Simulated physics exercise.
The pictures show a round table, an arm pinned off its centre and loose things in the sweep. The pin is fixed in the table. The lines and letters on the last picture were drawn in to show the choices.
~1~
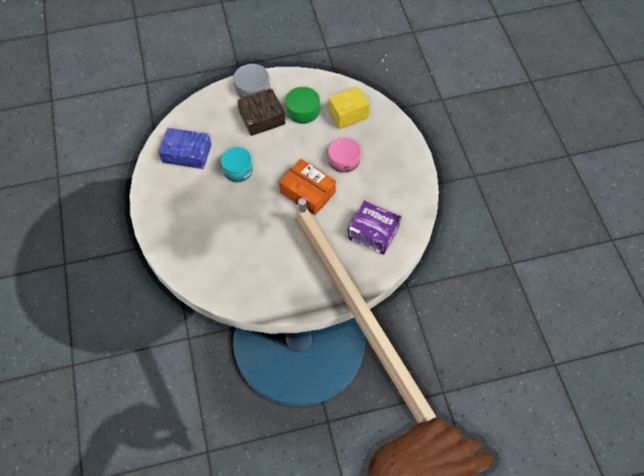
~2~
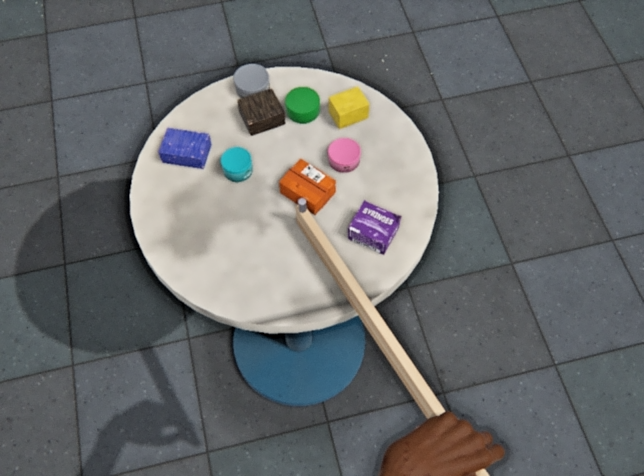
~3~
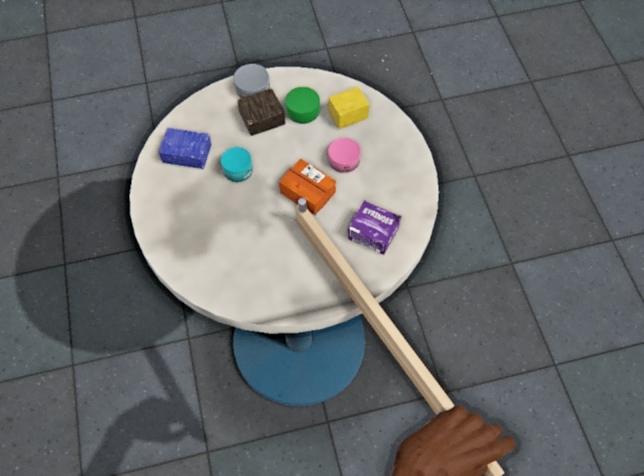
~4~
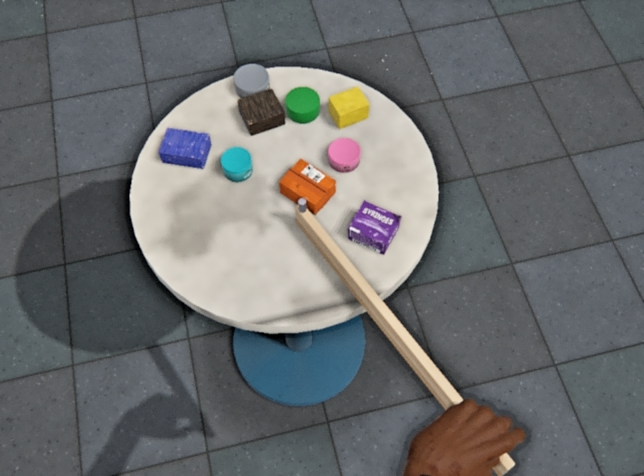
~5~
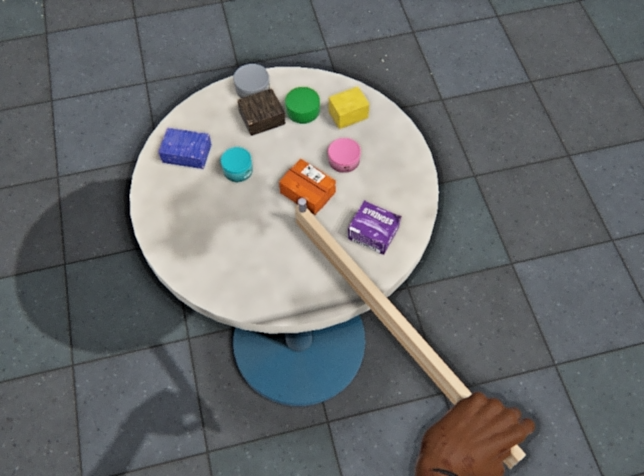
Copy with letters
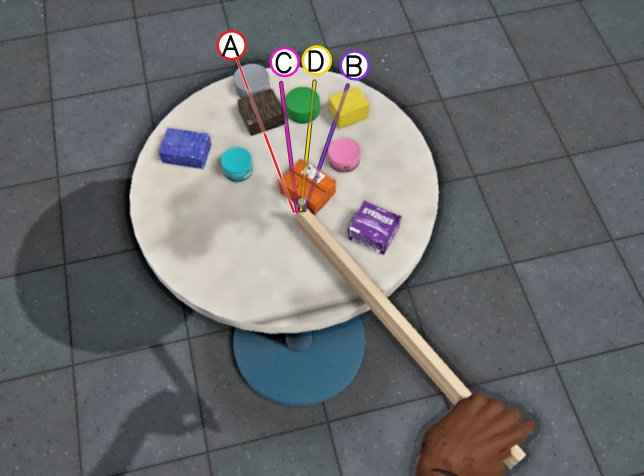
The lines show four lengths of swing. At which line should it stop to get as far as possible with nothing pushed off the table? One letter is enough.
D is the last safe line.
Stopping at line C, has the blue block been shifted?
No.
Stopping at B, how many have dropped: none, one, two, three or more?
The count is none.
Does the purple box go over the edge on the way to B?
No.
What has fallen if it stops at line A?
The grey jar goes over.
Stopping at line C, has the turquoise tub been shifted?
By then, no.
On the copy, A at (270, 148); B at (328, 144); C at (289, 143); D at (308, 142).
On D. First, arm (406, 214); purple box (375, 204); grey jar (252, 83).
Then, arm (371, 149); pink tub (323, 136); purple box (338, 162).
Finally, arm (311, 128); grey jar (239, 79); green pot (270, 88); nothing has fallen.
By contrast, A drops the grey jar; B is safe but short; C drops the grey jar.
